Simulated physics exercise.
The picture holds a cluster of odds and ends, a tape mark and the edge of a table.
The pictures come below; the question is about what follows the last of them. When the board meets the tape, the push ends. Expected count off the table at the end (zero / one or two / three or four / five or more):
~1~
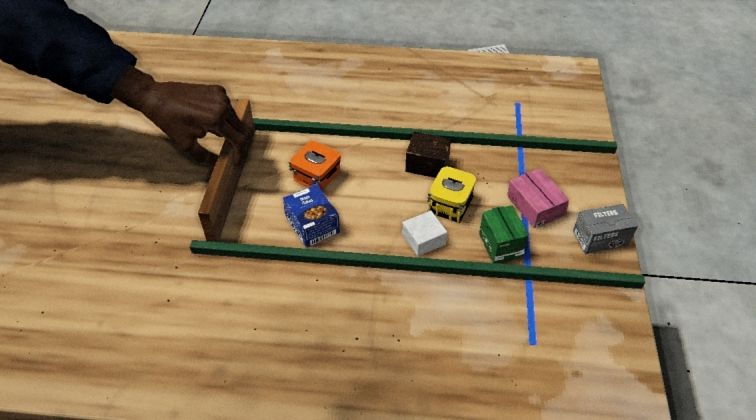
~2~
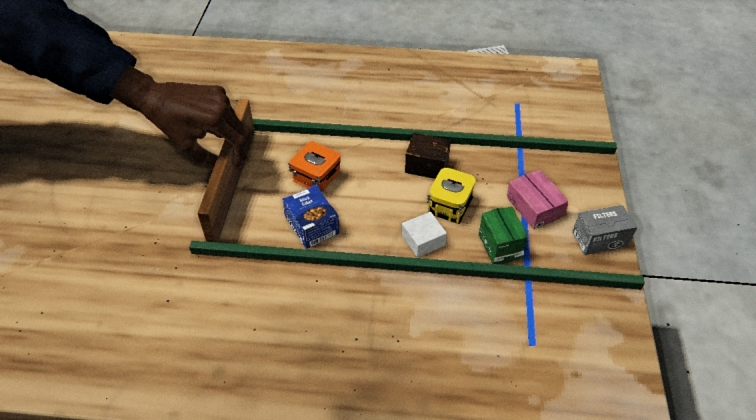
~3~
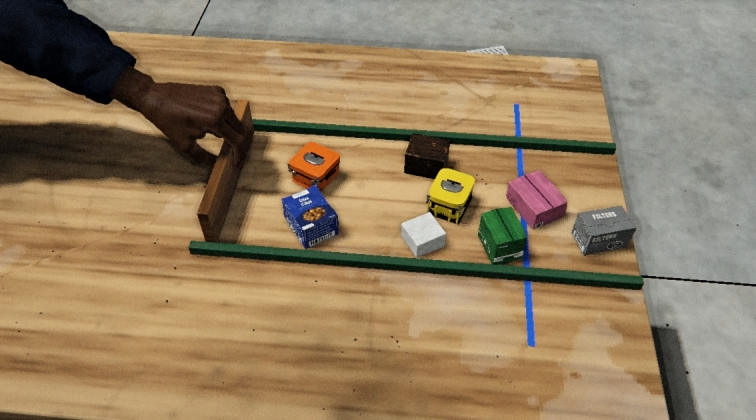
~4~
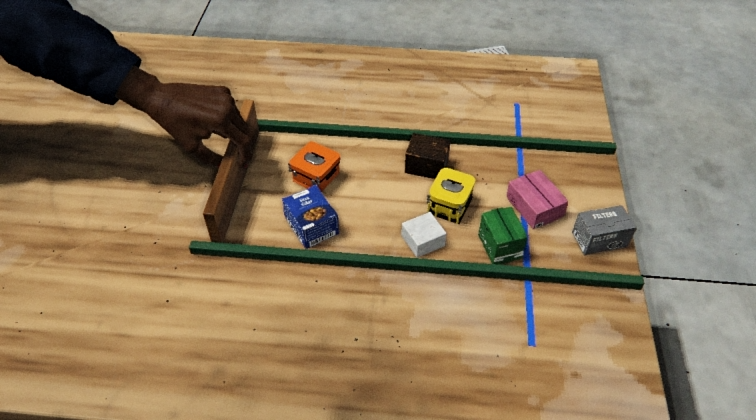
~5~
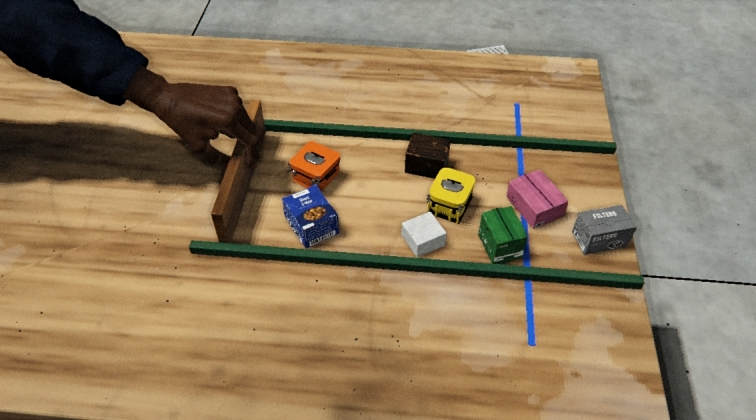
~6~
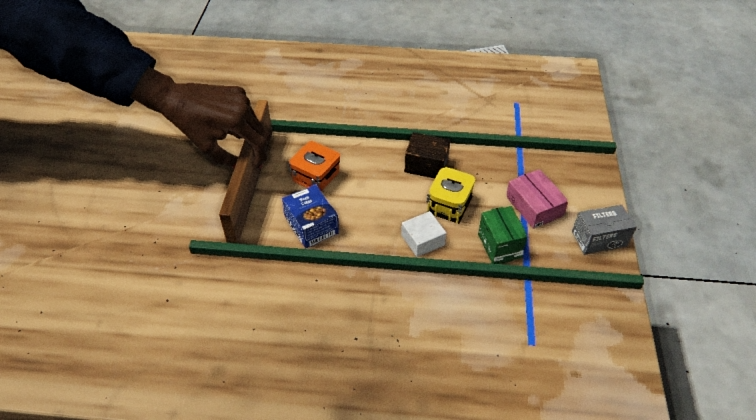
Expected count: One or two.
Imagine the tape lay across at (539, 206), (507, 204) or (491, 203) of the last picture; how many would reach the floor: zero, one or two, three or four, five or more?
One or two; 1 or 2; no fall at all.
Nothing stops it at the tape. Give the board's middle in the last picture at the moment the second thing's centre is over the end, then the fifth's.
First about (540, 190), next about (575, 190).
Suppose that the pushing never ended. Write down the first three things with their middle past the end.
The grey box, the green box, the pink box.
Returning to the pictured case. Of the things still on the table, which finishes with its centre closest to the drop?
Result - the green box.
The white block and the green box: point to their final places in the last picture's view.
The white block finishes at (586, 254); the green box finishes at (622, 244).
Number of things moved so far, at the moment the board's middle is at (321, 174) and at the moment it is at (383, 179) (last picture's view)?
The number moved is 2 and then 4.
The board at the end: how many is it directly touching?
Contact count: 2.
Soon after, none off yet; grey box at rest near (603, 229); pink box at rest near (537, 199); green box at rest near (502, 235).
After that, none off yet; grey box at rest near (603, 229); pink box at rest near (537, 199); green box displaced a little near (522, 238).
In the end, the number that fall off is one or two; gone, grey box.
